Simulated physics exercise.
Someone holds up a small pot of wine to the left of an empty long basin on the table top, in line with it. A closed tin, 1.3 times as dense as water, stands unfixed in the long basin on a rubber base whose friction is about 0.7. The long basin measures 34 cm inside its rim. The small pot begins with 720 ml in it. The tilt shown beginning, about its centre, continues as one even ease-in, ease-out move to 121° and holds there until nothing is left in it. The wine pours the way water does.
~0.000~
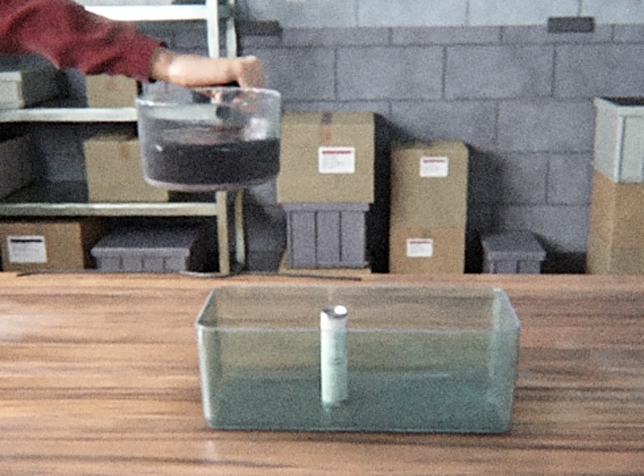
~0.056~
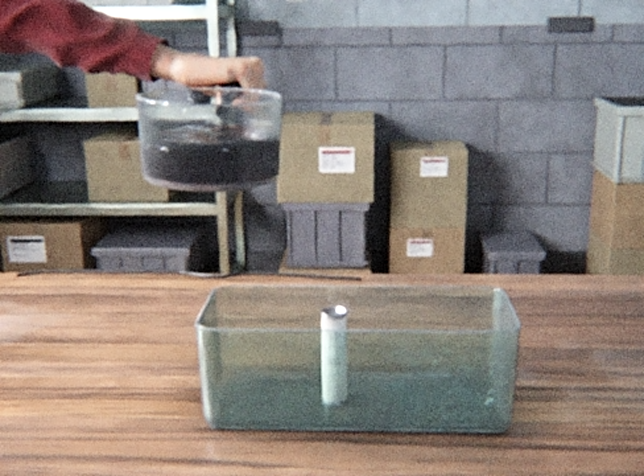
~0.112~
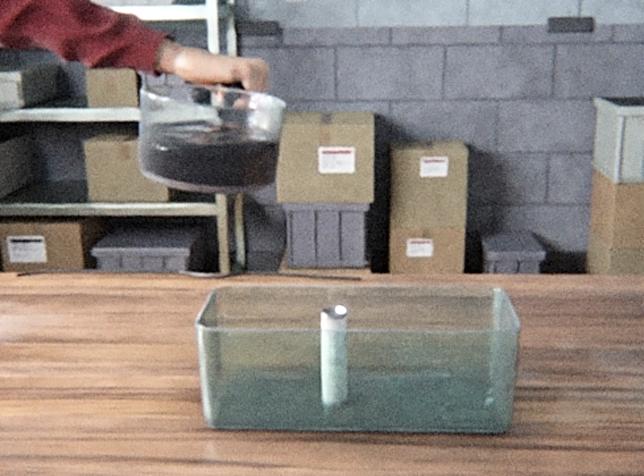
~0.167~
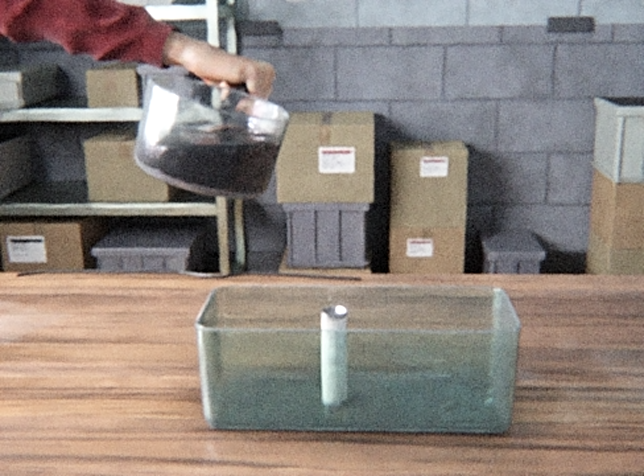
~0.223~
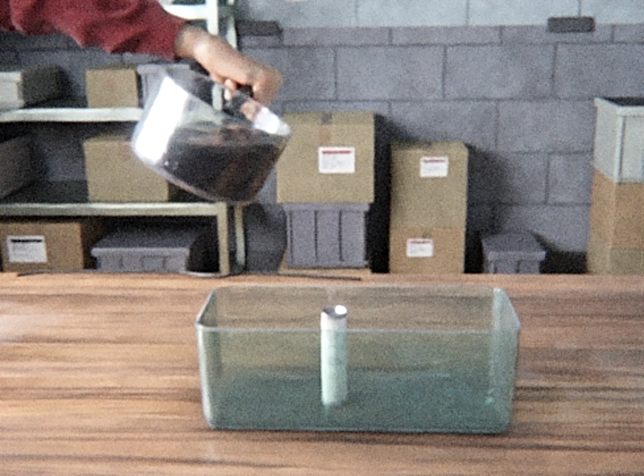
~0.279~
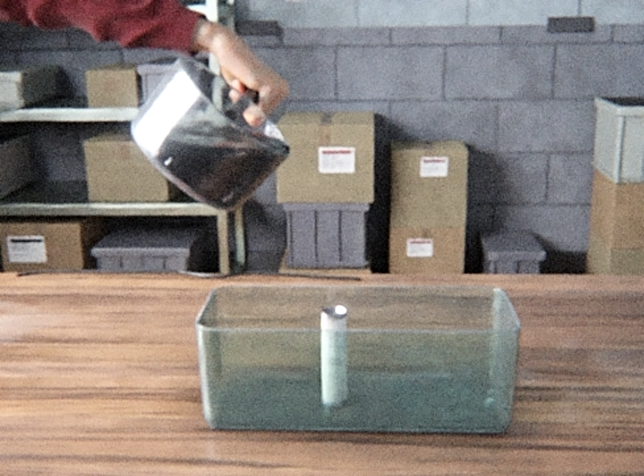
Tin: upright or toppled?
Toppled.
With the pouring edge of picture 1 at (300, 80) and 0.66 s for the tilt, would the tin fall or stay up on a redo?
Then it stays on its base.
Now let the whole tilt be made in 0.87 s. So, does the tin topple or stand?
Then the tin does not tip.
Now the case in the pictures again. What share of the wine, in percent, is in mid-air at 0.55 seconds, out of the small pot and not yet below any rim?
About 54 per cent.
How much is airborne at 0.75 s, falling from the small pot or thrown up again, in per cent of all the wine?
About 12 per cent.
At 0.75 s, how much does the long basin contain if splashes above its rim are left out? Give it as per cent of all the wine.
About 86 %.
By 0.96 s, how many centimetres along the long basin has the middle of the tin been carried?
Centre to centre, close to 6 cm.
After 0.55 s the tilt is 109° and 24 per cent is still to pour; the tin stands where it began.
After 0.75 s the tilt is 121° and 3 per cent is still to pour; the tin stands 2 cm from where it began.
After 0.96 s the tilt is 121° and 0 per cent is still to pour; the tin leans 49°.
After 1.19 s the tilt is 121° and 0 per cent is still to pour; the tin lies on its side.
In the end the tin lies on its side.
